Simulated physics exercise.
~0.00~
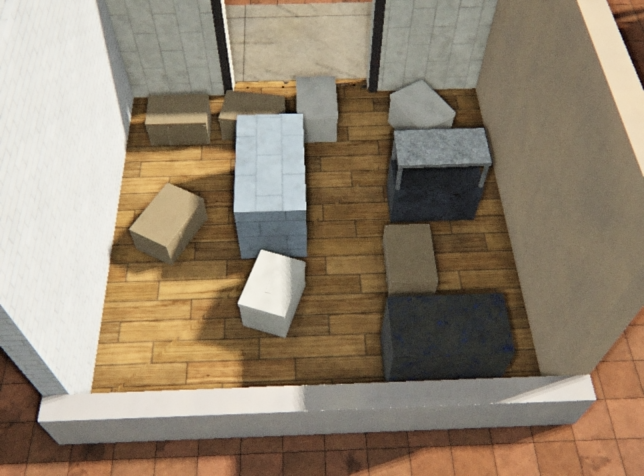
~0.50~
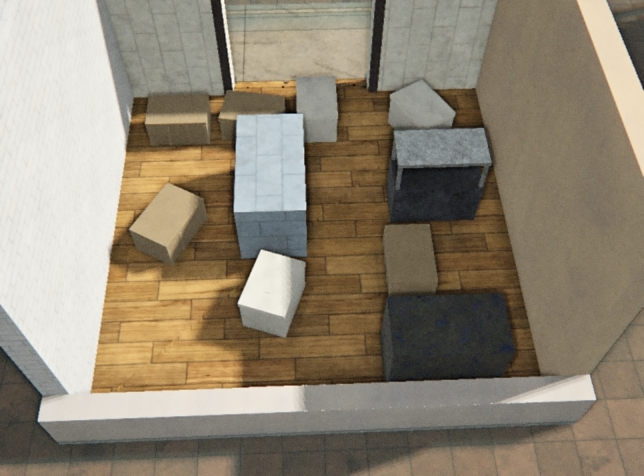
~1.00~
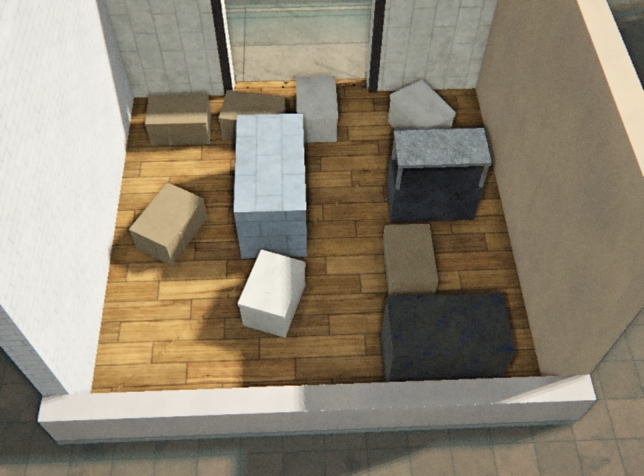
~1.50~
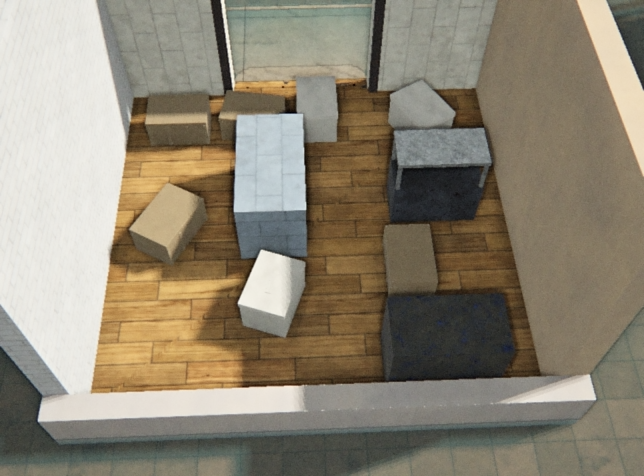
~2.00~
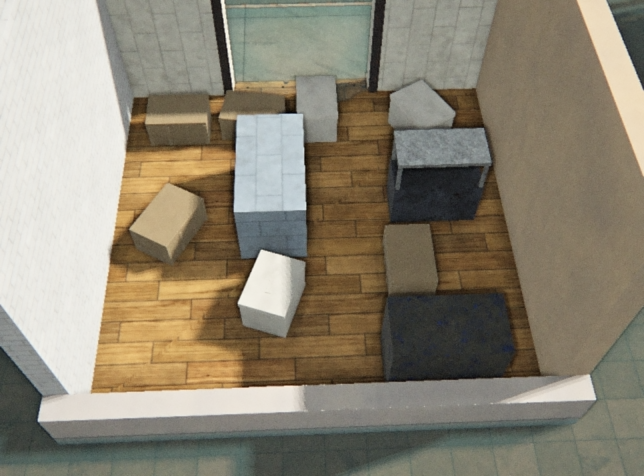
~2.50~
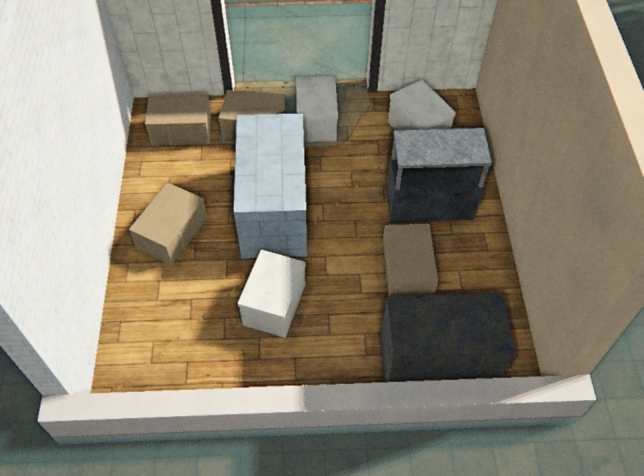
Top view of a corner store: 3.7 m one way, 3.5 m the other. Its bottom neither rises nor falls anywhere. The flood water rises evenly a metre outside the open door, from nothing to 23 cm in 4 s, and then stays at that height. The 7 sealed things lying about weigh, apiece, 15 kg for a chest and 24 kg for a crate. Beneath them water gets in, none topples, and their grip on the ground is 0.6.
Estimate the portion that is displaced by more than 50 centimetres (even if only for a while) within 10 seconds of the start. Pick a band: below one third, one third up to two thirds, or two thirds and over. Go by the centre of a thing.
The share is one third up to two thirds.
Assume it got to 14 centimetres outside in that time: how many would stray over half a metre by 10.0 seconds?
The answer would then be 1.
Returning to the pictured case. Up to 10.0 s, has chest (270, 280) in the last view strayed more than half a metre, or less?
The answer is a smaller shift.
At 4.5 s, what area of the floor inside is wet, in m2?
About 4.5 m2.
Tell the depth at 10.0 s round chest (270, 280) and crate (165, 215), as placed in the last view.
Depths: Near 12 cm, then near 15 cm.
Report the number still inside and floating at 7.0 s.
Just then, the number is 3.
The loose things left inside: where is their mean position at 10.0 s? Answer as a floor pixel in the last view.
Near (264, 251).
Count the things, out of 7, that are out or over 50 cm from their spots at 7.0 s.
I make it 2 by then.
After 3.5 s 0 of 7 are over 50 cm from their spots; 0 afloat.
After 4.5 s 1 of 7 are over 50 cm from their spots; 0 afloat.
After 7.0 s 2 of 7 are over 50 cm from their spots; 3 afloat.
After 10.0 s 3 of 7 are over 50 cm from their spots, and 3 have been at some point; 7 afloat.
